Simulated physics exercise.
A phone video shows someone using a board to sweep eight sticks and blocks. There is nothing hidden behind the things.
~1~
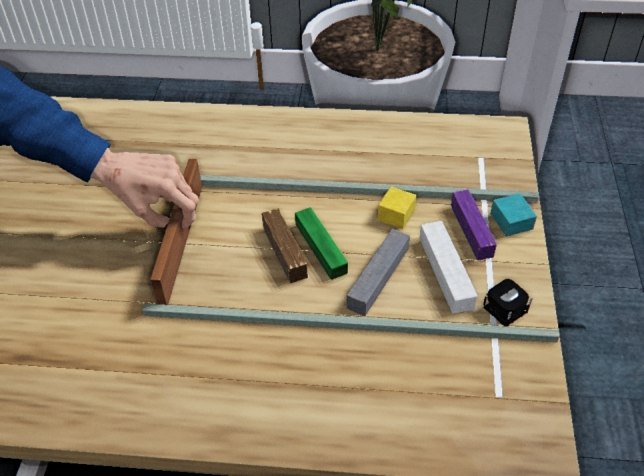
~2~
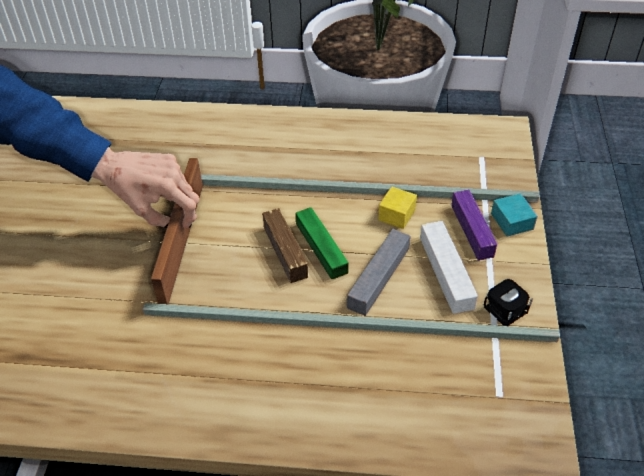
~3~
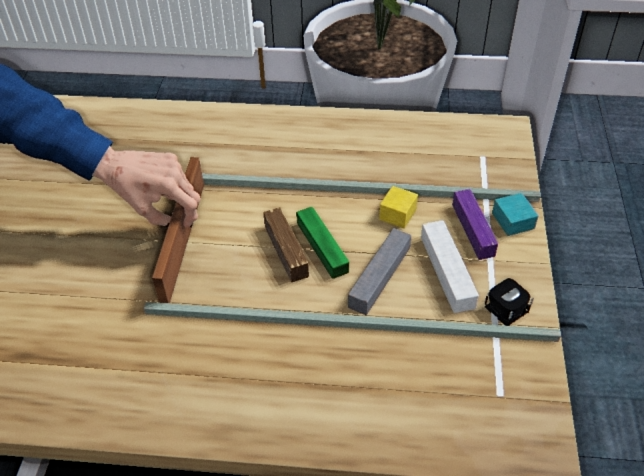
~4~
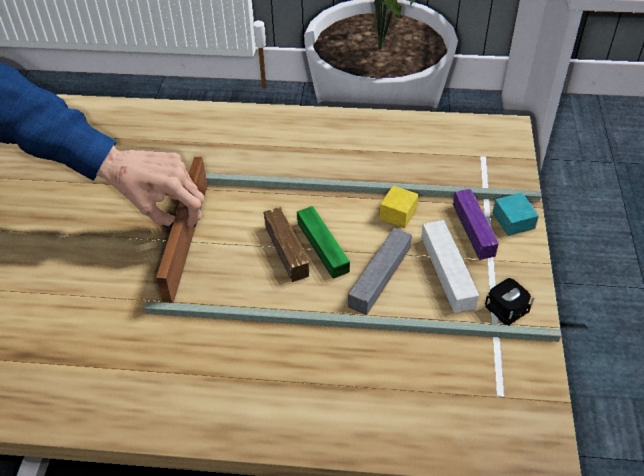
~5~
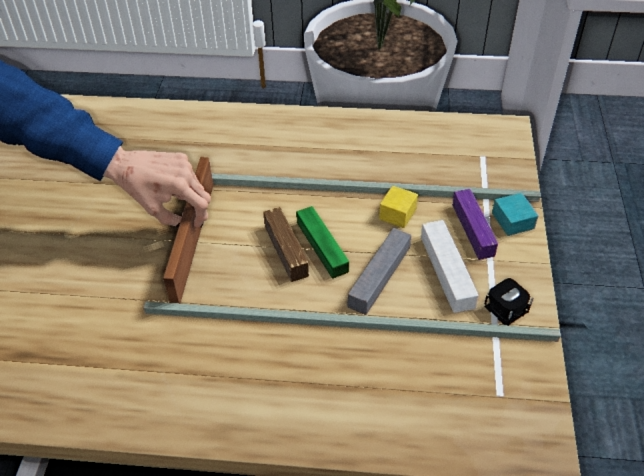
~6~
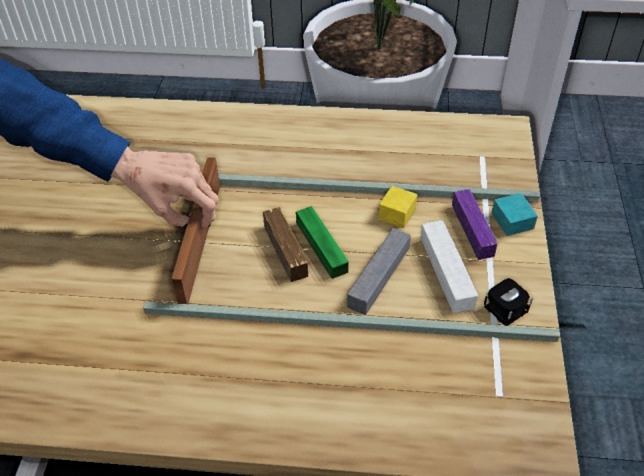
A hand slides a brown board slightly right toward several colourful blocks that stay still.
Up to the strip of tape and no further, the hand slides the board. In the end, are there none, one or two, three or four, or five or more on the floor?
Three, or four.
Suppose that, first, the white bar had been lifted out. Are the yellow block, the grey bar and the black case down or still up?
So the yellow block keeps its place, the grey bar keeps its place and the black case goes down.
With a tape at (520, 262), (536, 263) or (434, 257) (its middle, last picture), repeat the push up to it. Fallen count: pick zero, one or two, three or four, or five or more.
So, tape by tape, it's at least five, then five or over, then no fall at all.
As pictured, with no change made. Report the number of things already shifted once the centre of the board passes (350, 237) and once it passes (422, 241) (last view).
The count is 4 at the first point and 8 at the second.
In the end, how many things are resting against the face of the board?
That makes 2.
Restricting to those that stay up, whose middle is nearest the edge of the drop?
The grey bar is it.
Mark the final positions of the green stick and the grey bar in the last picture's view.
Green stick at (519, 253), grey bar at (544, 286).
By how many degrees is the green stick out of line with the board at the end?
I'd say it's about 0° out of line.
Soon after, none off yet; turquoise block at rest near (514, 214); black case at rest near (508, 302); purple bar at rest near (474, 223).
After that, none off yet; turquoise block at rest near (514, 214); black case at rest near (508, 302); purple bar moving near (479, 223).
In the end, the number that fall off is three or four; gone, white bar, purple bar, black case and turquoise block.
